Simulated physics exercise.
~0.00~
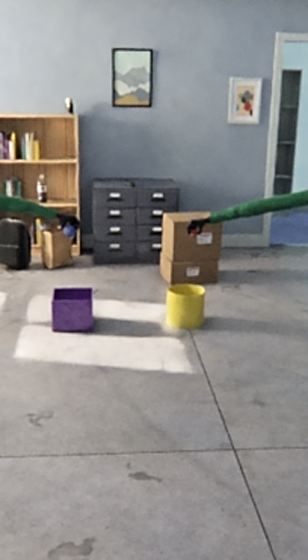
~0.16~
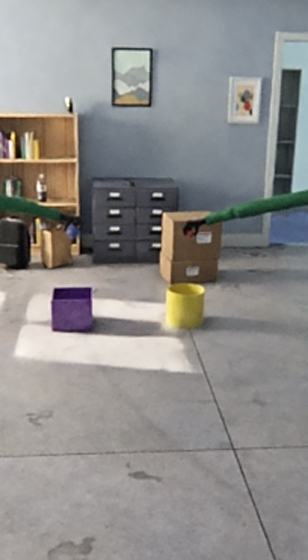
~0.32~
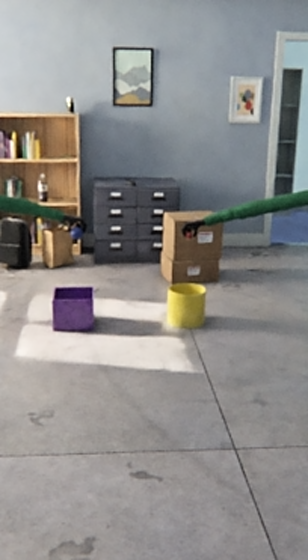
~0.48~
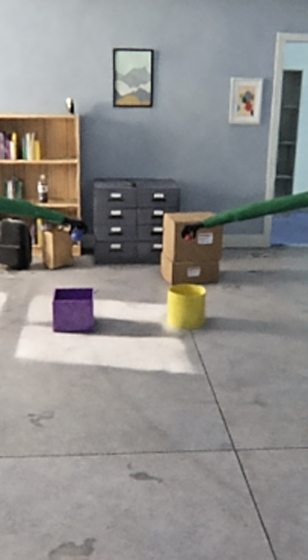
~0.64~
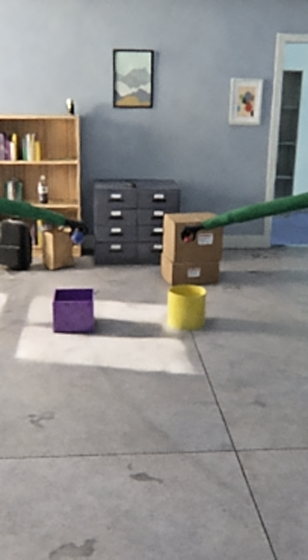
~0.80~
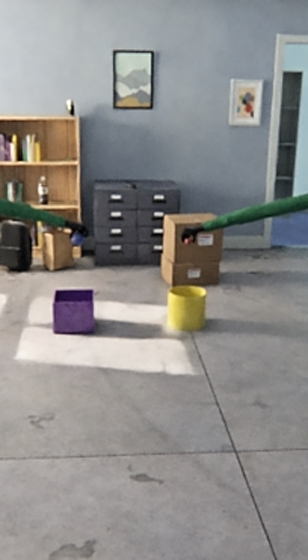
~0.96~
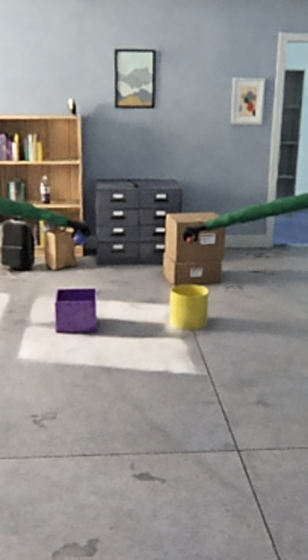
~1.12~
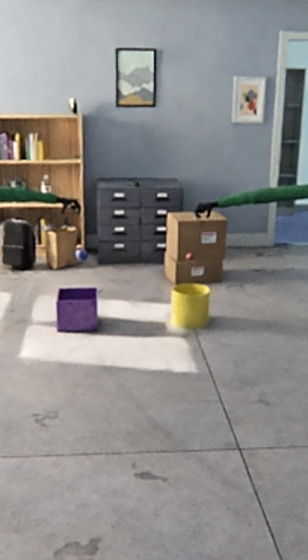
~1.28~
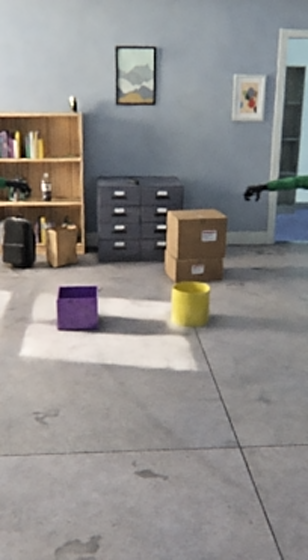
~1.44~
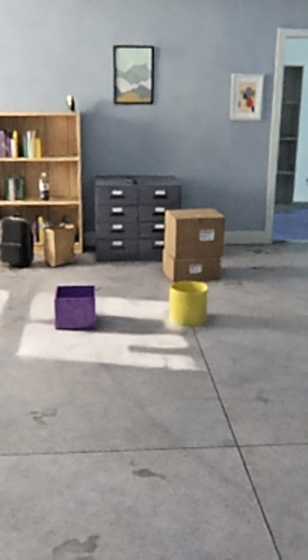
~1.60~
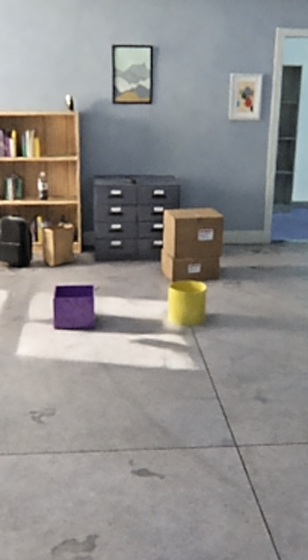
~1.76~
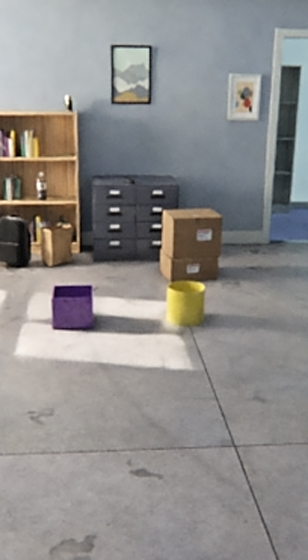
A small blue ball and a small red object hang from two dark hands on green-sleeved arms that reach in from the left and right of a grey-floored room. Below them, a purple basket stands on the left and a yellow bucket on the right, with shelves, drawers and stacked boxes behind. The hands hover almost still, the left one shifting slightly inward. Then both let go, and the two things drop as the arms draw back out of view. The ball ends up in the basket and the red object in the bucket, and both containers stay put.
